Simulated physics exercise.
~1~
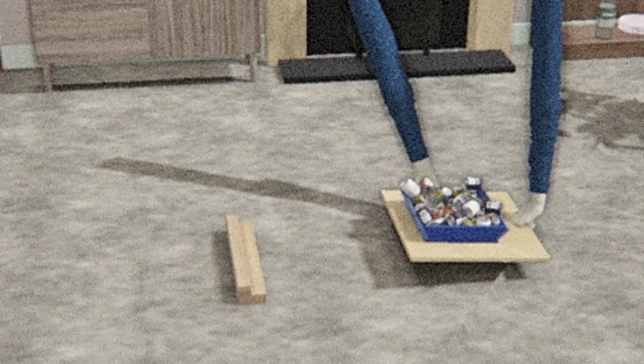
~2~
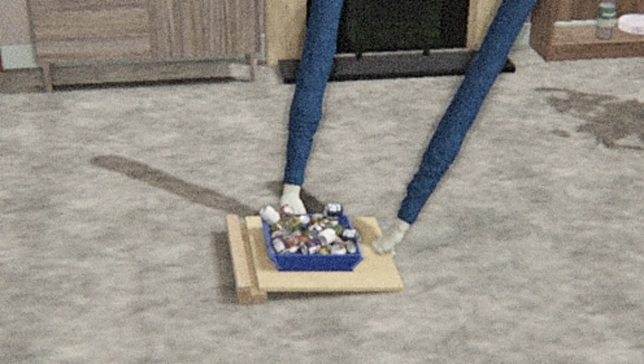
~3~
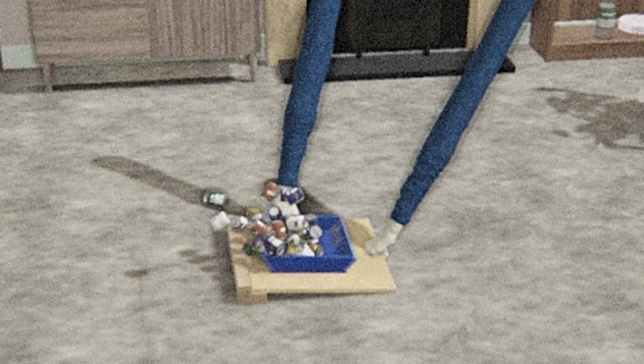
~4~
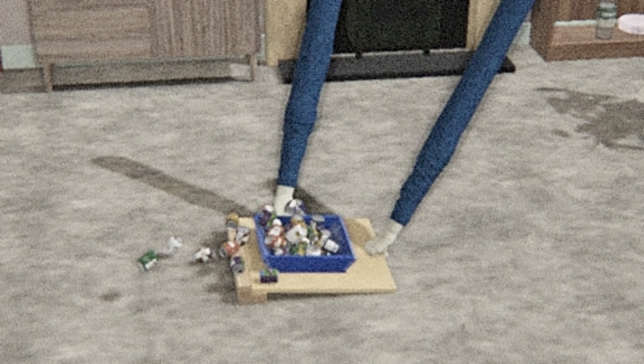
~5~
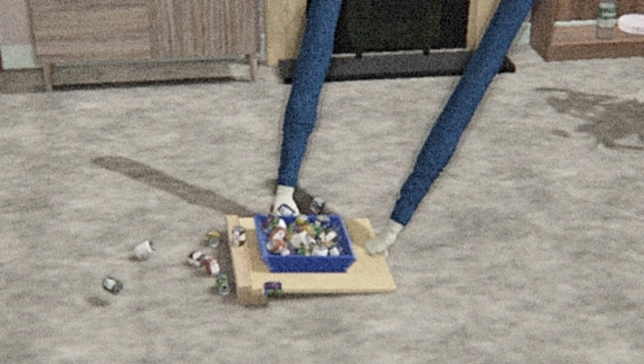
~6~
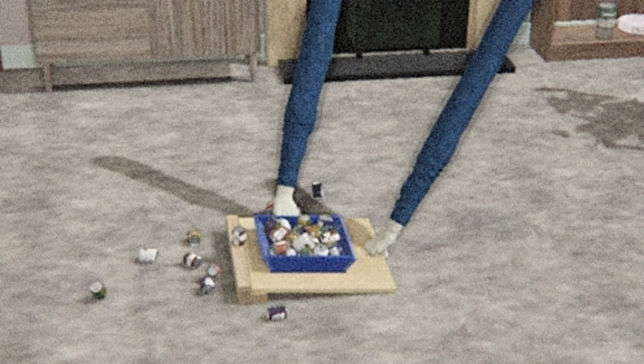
To begin with, two blue-sleeved arms hold a slightly tilted board carrying a blue tub heaped with mini cans above a grey carpet. The arms swing the board left and down towards a low wooden stop lying on the floor. The board comes to a halt against the stop, and the cans surge left, some spilling over the tub's side. They tumble onto the board and carpet, a few rolling farther away while the tub stays in place. At the end, most of the cans remain in the tub, with the others scattered around it, mainly to the left.
